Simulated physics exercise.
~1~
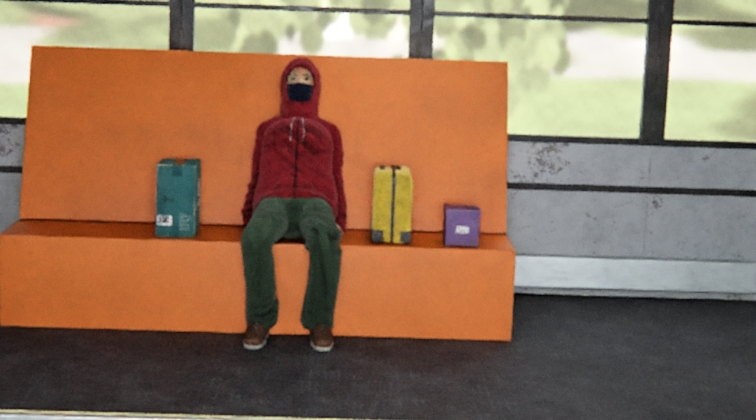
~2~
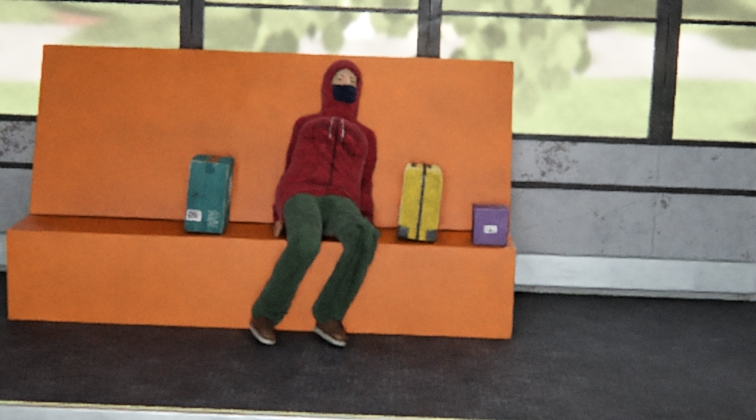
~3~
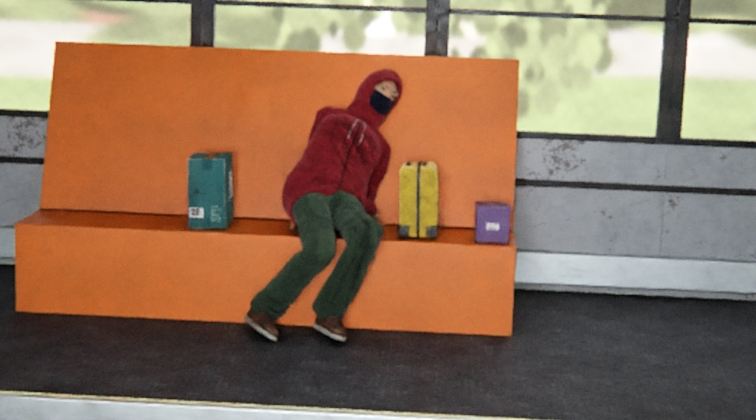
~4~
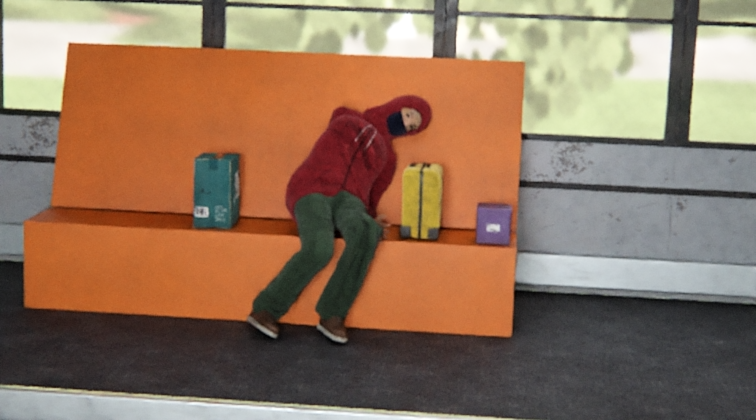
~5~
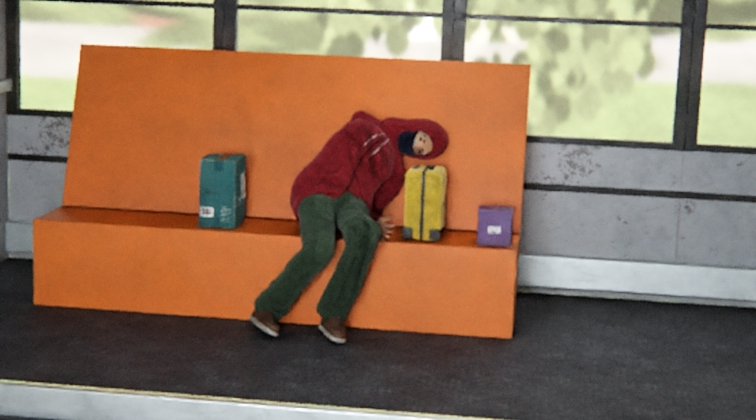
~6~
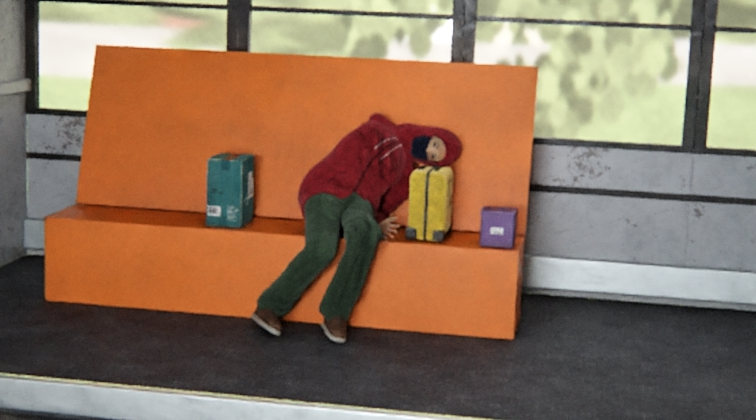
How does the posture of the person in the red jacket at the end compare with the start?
At the start the person sits upright on the bench, well clear of the yellow case. By the end the person is slumped over to the right, with the head down at the top of the yellow case and the hips still on the seat.
At first, a person in a red hooded jacket, dark face covering and green trousers sits upright on an orange bench, with a teal pack to the left and a yellow case and a purple tub to the right. The luggage slides a little to the right, and the person shifts that way too, legs slanting. The person's upper body then tips to the right, the head dropping towards the yellow case. It sinks further until the person is slumped sideways with the head at the top of the case. All three pieces of luggage end upright on the bench, and the person's hips remain on the seat.
